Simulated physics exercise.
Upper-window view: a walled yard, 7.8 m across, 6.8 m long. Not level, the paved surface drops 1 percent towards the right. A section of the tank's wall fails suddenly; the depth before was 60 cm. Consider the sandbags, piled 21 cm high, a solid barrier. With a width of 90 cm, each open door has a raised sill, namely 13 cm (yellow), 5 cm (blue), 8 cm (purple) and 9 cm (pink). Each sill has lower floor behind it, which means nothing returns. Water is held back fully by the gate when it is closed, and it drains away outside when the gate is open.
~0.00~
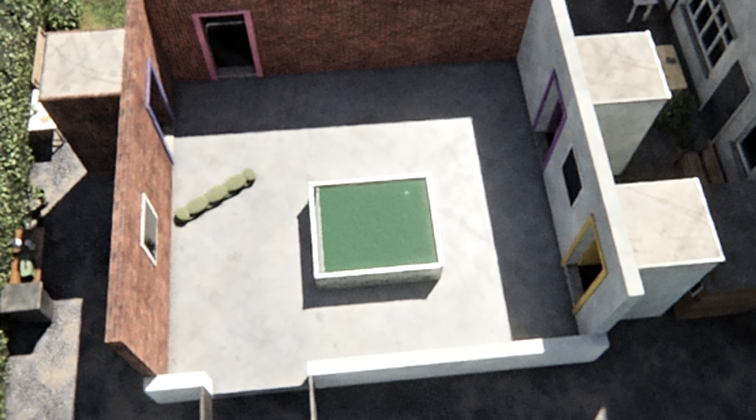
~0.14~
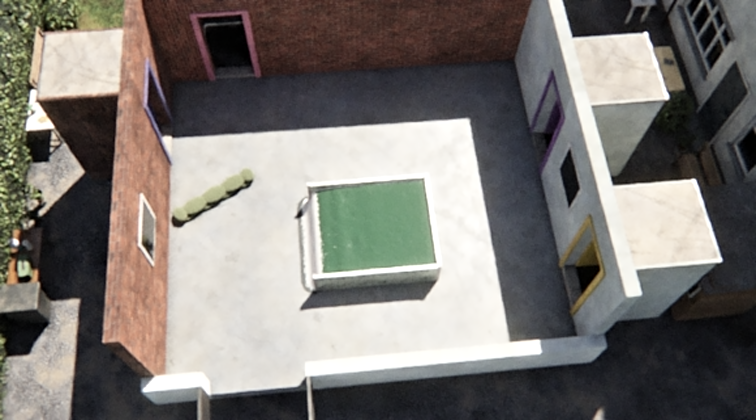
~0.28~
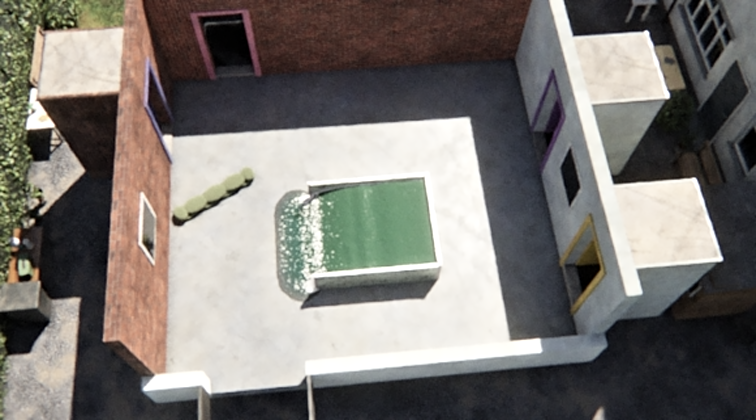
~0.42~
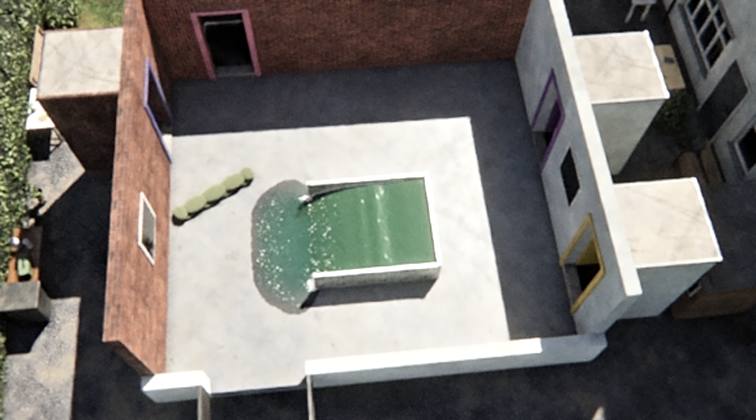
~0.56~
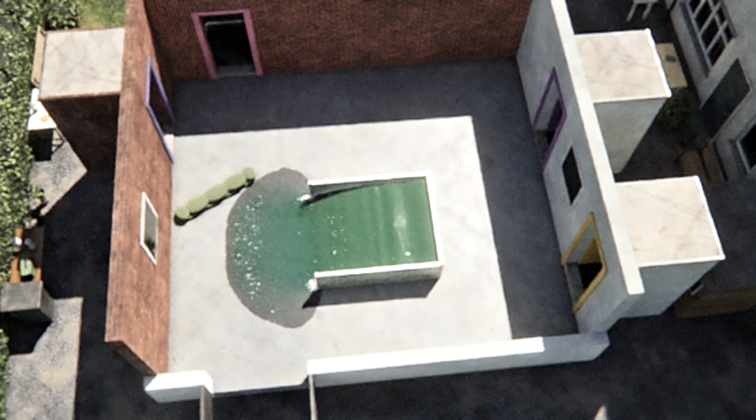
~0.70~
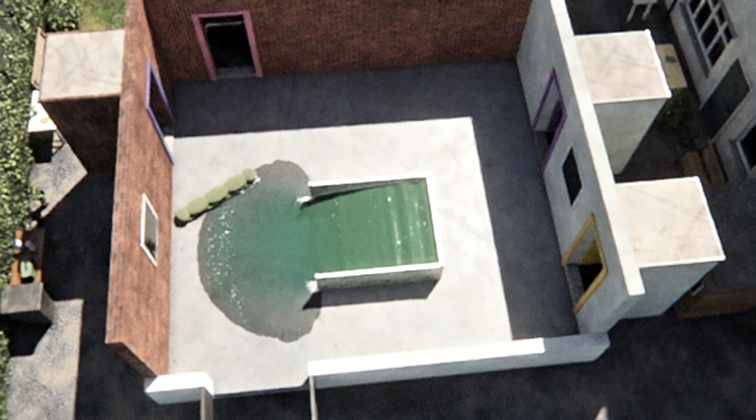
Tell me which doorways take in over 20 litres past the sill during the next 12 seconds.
Within those 12 seconds, the yellow door takes in no more than that; the blue door takes in no more than that; the purple door takes in no more than that; the pink door takes in no more than that.
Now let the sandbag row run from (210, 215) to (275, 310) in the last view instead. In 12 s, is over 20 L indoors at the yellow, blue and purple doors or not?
So then yellow is inside it, blue is beyond it and purple is inside it.
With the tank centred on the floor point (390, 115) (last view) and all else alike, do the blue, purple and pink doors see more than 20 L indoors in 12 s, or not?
For the blue door, the amount is too high; for the purple door, the amount is acceptable; for the pink door, the amount is too high.
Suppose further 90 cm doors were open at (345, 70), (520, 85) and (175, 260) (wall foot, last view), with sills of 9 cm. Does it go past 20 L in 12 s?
Taking them in order, the first gets too little, the second too little and the third enough.
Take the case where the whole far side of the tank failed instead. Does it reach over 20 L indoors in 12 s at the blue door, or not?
Note: Blue door, beyond the mark.
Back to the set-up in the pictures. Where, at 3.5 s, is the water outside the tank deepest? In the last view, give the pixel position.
The spot is near (170, 375) in the last view.
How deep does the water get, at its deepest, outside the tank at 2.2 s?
Peak depth: Approx. 39 cm.
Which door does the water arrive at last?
Looks like the purple door.
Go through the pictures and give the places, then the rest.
In the first picture, the tank at (375, 225) is whole and still, 60 cm deep.
In the second picture, the front is at (312, 289), 1.0 m from the gap at (315, 240); 0.3 m2 of floor is under water; 60 cm left at the back of the tank.
In the third picture, the front is at (294, 295), 1.2 m from the gap at (315, 239); 1.4 m2 of floor is under water; 60 cm left at the back of the tank.
In the fourth picture, the front is at (276, 302), 1.5 m from the gap at (315, 239); 2.6 m2 of floor is under water; 60 cm left at the back of the tank.
In the fifth picture, water pours out at (317, 239) and has run 1.8 m, to (233, 282); typically 7 cm deep outside, 60 cm at the tank's back.
In the sixth picture, the front is at (203, 270), 2.3 m from the gap at (317, 240); 6.0 m2 of floor is under water; 56 cm left at the back of the tank.
After 1.4 s water covers 20 % of the floor and is deepest (38 cm) near (172, 242); yellow door not reached, blue door not reached, purple door not reached, pink door not reached.
After 2.2 s water covers 30 % of the floor and is deepest (39 cm) near (170, 375); yellow door not reached, blue door 2 cm at the sill, 0 L in, purple door not reached, pink door not reached.
After 3.5 s water covers 40 % of the floor and is deepest (34 cm) near (170, 375); yellow door not reached, blue door 3 cm at the sill, 0 L in, purple door not reached, pink door 5 cm at the sill, 0 L in.
After 7.0 s water covers 65 % of the floor and is deepest (12 cm) near (573, 346); yellow door 10 cm at the sill, 0 L in, blue door 1 cm at the sill, 0 L in, purple door not reached, pink door 3 cm at the sill, 1 L in.
After 12.0 s water covers 85 % of the floor and is deepest (10 cm) near (514, 82); yellow door 7 cm at the sill, 0 L in, blue door 1 cm at the sill, 0 L in, purple door 8 cm at the sill, 0 L in, pink door 2 cm at the sill, 1 L in.
